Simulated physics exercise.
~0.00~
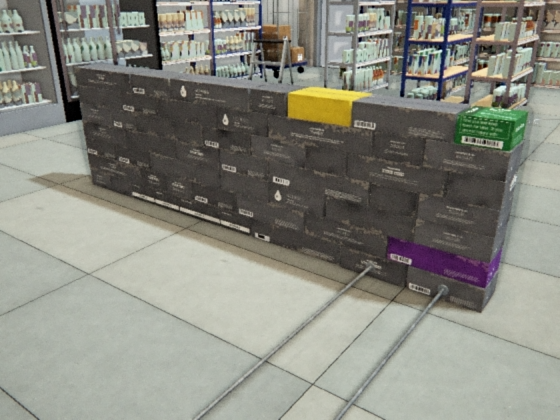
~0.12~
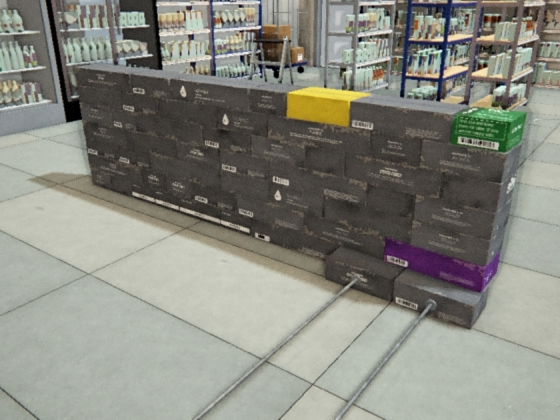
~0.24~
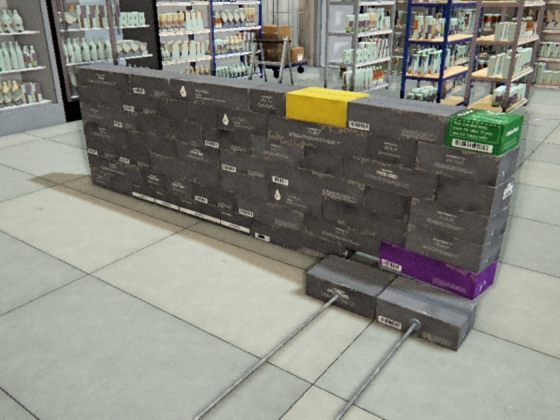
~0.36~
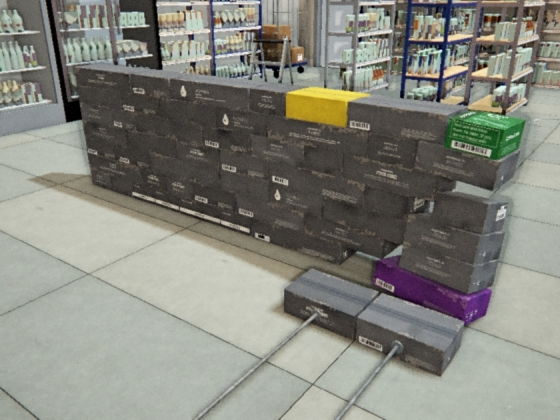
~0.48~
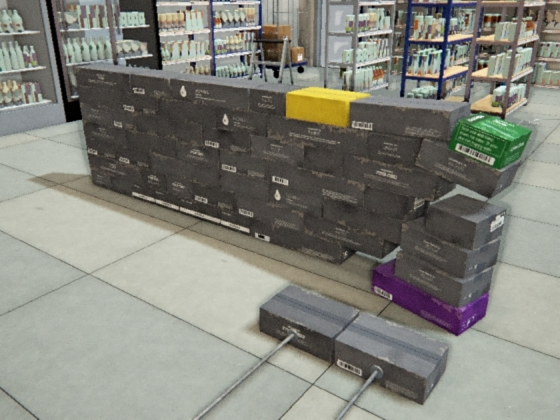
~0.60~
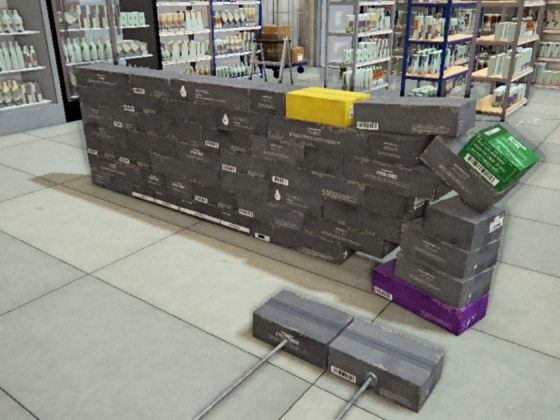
Two rods pull a pair of dark boxes out from the bottom row of a stacked wall in a shop-like room, and the purple box beside them shifts and turns; the right end then sags, leaving the green box tilting outward at the top while the yellow box stays in place.
